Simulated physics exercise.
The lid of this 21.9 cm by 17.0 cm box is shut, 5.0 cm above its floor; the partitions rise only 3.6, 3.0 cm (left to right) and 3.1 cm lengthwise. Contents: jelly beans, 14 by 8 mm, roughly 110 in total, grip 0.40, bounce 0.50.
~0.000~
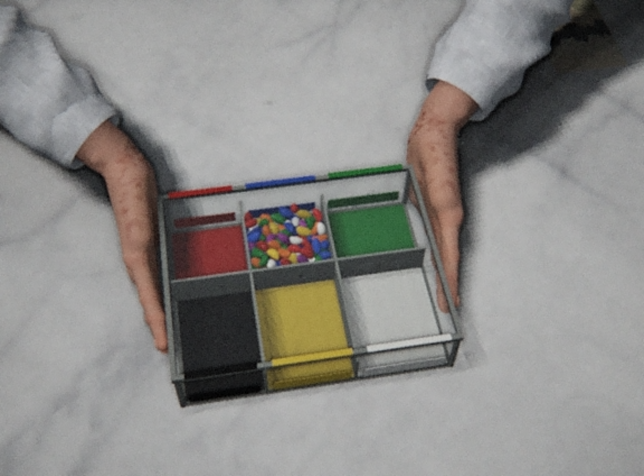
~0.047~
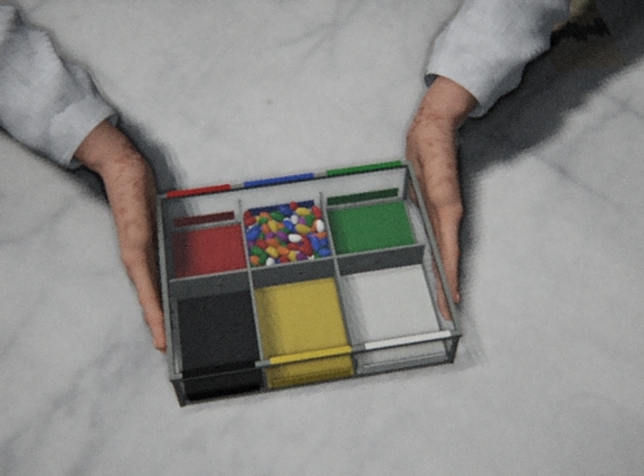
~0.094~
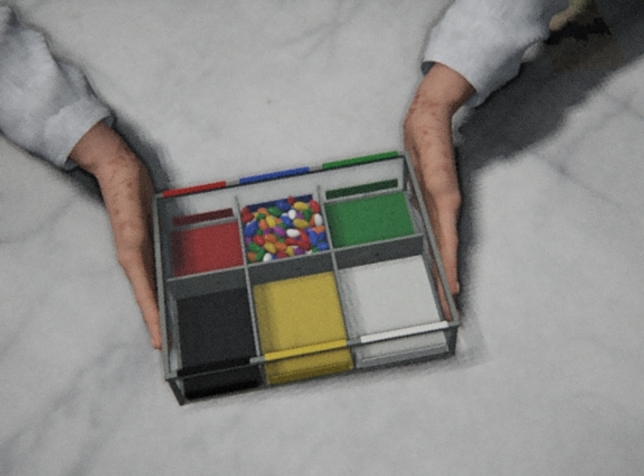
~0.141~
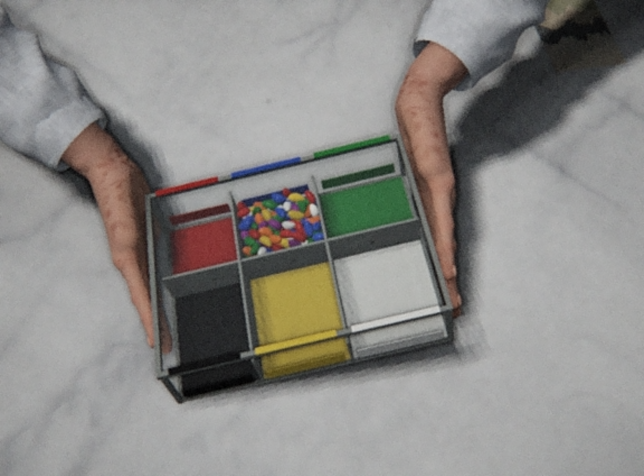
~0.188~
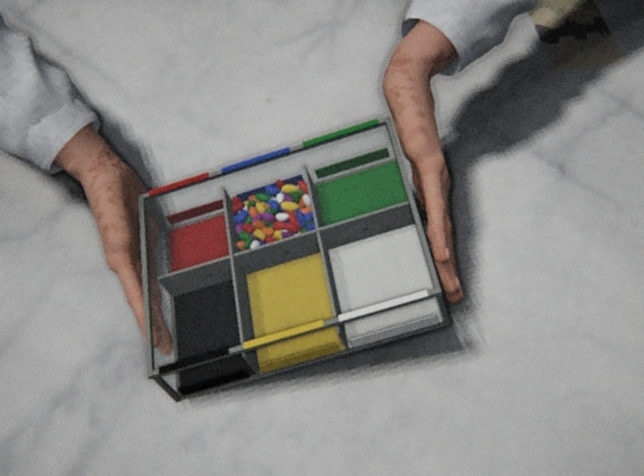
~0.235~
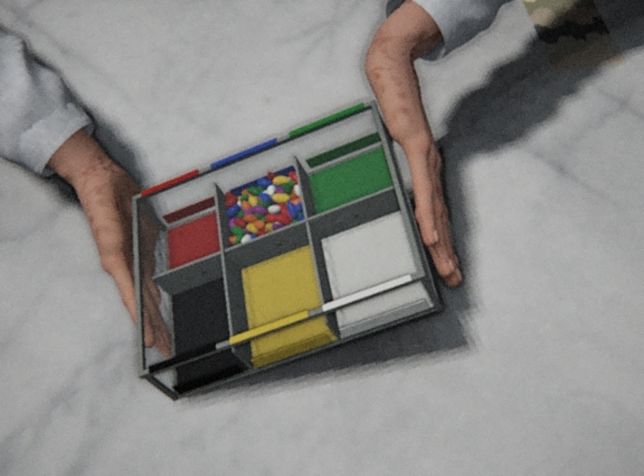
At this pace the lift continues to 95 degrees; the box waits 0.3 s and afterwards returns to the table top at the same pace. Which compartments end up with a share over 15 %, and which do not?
Red over, blue over, green not over, yellow not over, white not over, black not over.
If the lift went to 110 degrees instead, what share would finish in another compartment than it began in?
Some 15 per cent.
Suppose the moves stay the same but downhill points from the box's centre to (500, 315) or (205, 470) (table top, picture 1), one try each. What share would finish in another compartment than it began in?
Near 80 and 50 per cent, in that order.
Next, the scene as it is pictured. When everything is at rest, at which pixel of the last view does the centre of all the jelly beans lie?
Close to pixel (260, 244).
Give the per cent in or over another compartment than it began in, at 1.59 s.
Roughly 25 percent of it.
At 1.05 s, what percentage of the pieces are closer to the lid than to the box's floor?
I'd put it at some 50 percent.
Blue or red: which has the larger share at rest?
It's the blue one that holds more.
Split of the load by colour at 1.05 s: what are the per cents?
It splits as red 20, blue 75, green 0, yellow 0, white 0 and black 0 percent.
After 1.05 s, tilt 95 degrees; red 20 %, blue 75 %.
After 1.59 s, tilt 50 degrees; red 20 %, blue 75 %.
Then, at 2.20 s, tilt 0 degrees; red 25 %, blue 75 %.
At rest (2.8 s), red 25 %, blue 75 %, green 0 %, yellow 0 %, white 0 %, black 0 %.
